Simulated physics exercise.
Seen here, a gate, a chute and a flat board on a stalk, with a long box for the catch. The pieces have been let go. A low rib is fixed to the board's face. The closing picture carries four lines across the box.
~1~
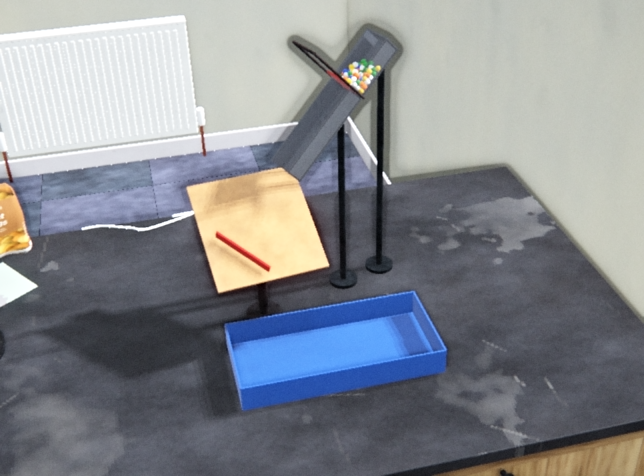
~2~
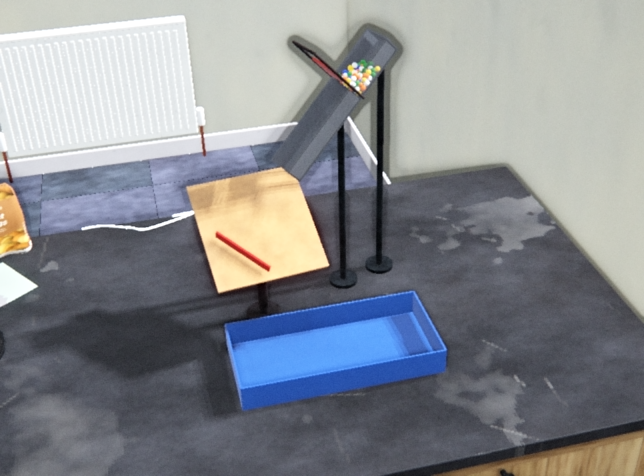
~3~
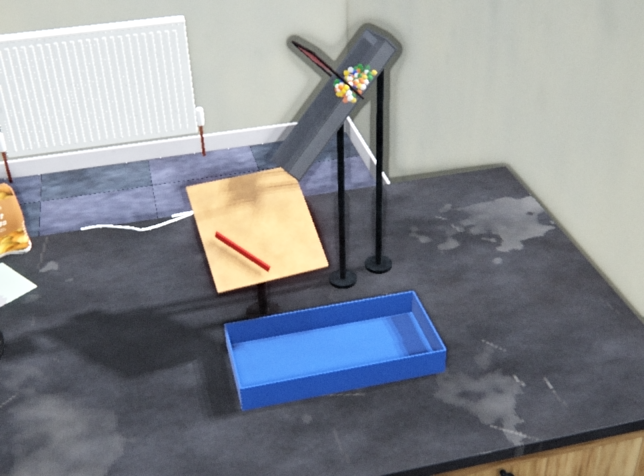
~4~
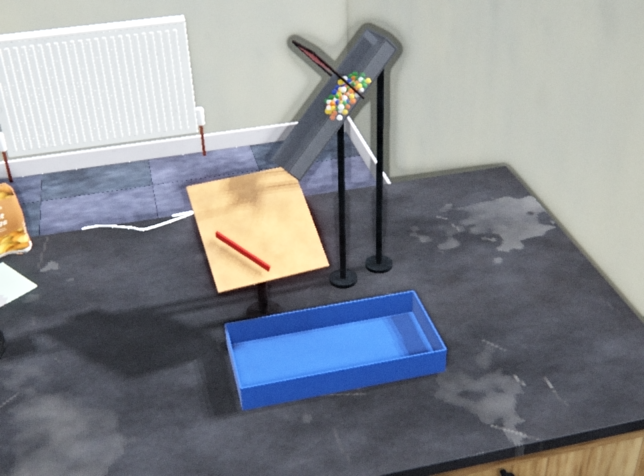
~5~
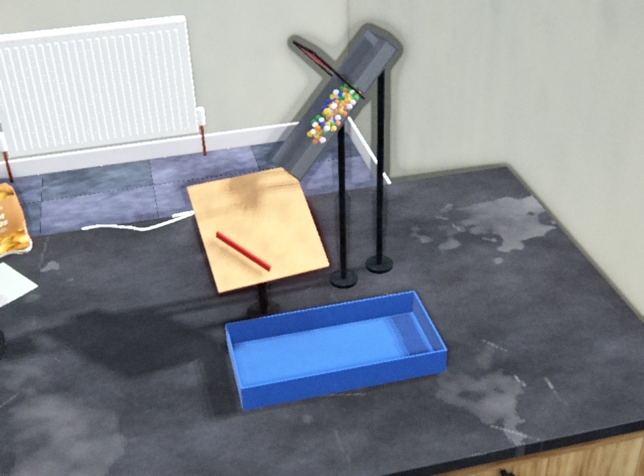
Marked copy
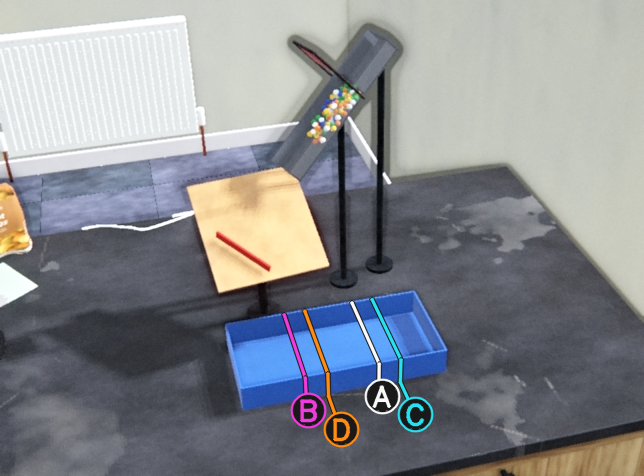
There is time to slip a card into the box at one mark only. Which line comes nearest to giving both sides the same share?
D beats the others.
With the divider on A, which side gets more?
More lands on the left.
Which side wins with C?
Left.
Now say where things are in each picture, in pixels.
The first frame shows load behind the gate (358, 76), round plastic beads; lip of the chute (291, 176), sloping fairly steeply.
The second frame shows middle of the board (257, 226), tilted fairly steeply; middle of its low edge (275, 279); of its high edge (240, 176).
The third frame shows front corners of the box (241, 388) and (446, 350), empty; front of the load (345, 101).
The fourth frame shows middle of the load (346, 95); its front (333, 117), roughly a third of the way to the lip; rib from (216, 231) to (270, 267).
The fifth frame shows middle of the load (336, 113); its front (315, 141), roughly two thirds of the way to the lip.
On the marked copy, line A crosses the front rim at (378, 363); line B crosses the front rim at (305, 376); line C crosses the front rim at (400, 359); line D crosses the front rim at (327, 372).
Choosing A, of what is caught, almost all on the left of the divider, about a tenth on the right.
Choosing B, of what is caught, about a tenth on the left of the divider, the larger part on the right.
Choosing C, of what is caught, almost all on the left of the divider, just a few on the right.
Choosing D, of what is caught, roughly half on the left of the divider, roughly half on the right.
